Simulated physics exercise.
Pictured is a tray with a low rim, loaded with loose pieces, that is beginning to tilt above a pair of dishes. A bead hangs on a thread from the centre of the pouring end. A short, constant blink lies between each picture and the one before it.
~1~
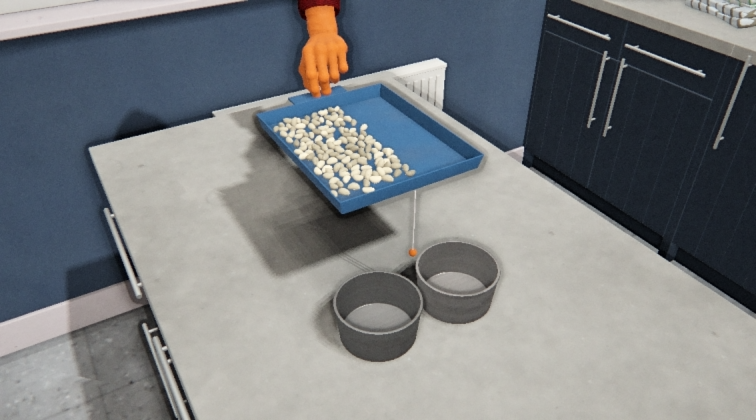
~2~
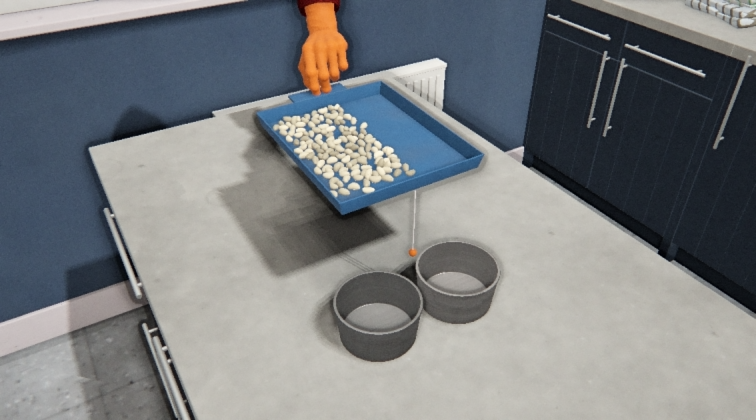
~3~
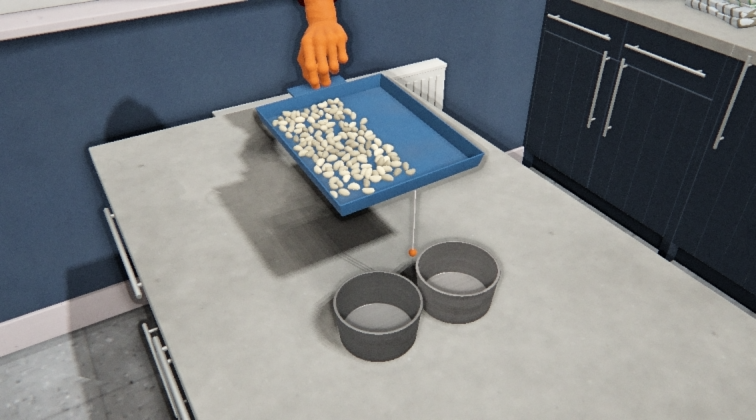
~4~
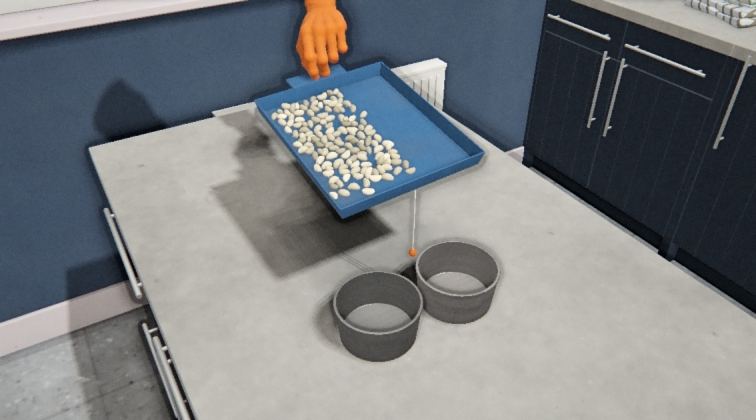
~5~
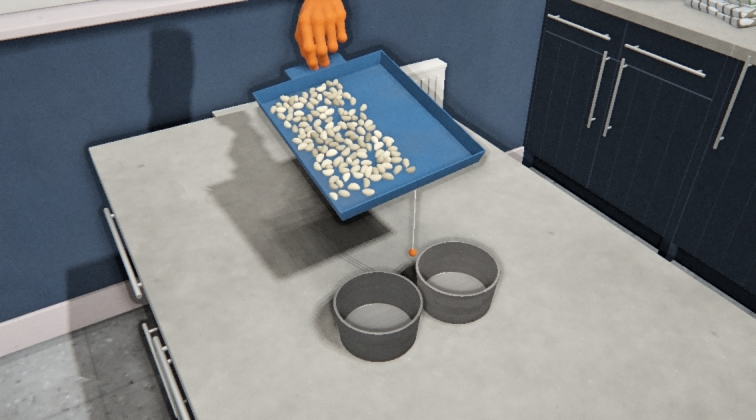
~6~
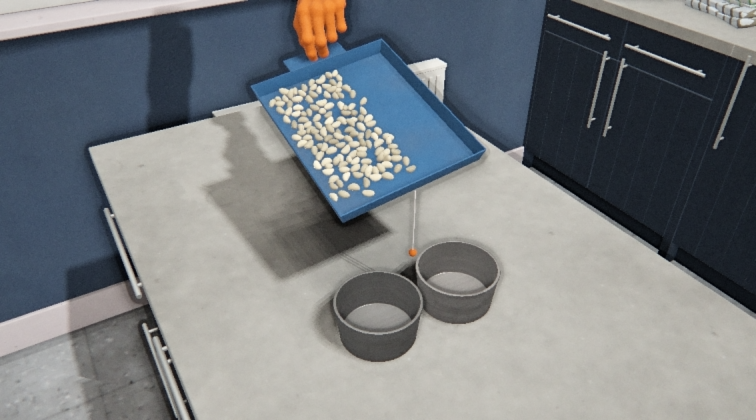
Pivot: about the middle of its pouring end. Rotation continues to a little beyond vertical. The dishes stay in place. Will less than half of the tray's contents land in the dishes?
No, more than half gets in.
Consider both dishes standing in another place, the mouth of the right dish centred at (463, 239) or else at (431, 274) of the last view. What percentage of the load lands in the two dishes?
First position: Some 40 %; second position: Some 70 %.
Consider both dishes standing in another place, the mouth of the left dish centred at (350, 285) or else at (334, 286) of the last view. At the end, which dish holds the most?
In the first try it's the leftmost dish, and in the second it's the leftmost dish.
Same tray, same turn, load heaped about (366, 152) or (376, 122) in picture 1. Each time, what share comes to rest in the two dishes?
Some 70 and then some 70 per cent.
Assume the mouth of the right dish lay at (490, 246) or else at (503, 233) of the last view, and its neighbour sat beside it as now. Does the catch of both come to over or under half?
Together the dishes get less than a half first, then less than a half.
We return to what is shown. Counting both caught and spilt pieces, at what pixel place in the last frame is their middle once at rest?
Centre at rest: Close to (365, 324).
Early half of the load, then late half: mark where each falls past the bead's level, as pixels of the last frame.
First near (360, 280), later near (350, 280).
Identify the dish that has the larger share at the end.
The one at left ends up fuller.
Shortly afterwards, tray tipped steeply; the whole lot on the tray.
Next, tray tipped past a quarter turn; all but a few on the tray; only a few in the left dish; only a few outside both; only a few in the air.
Some moments later, tray tipped past a quarter turn; near two thirds in the left dish; near a third outside both.
In the end, tray tipped past a quarter turn; near two thirds in the left dish; none at all in the right dish; near a third outside both.
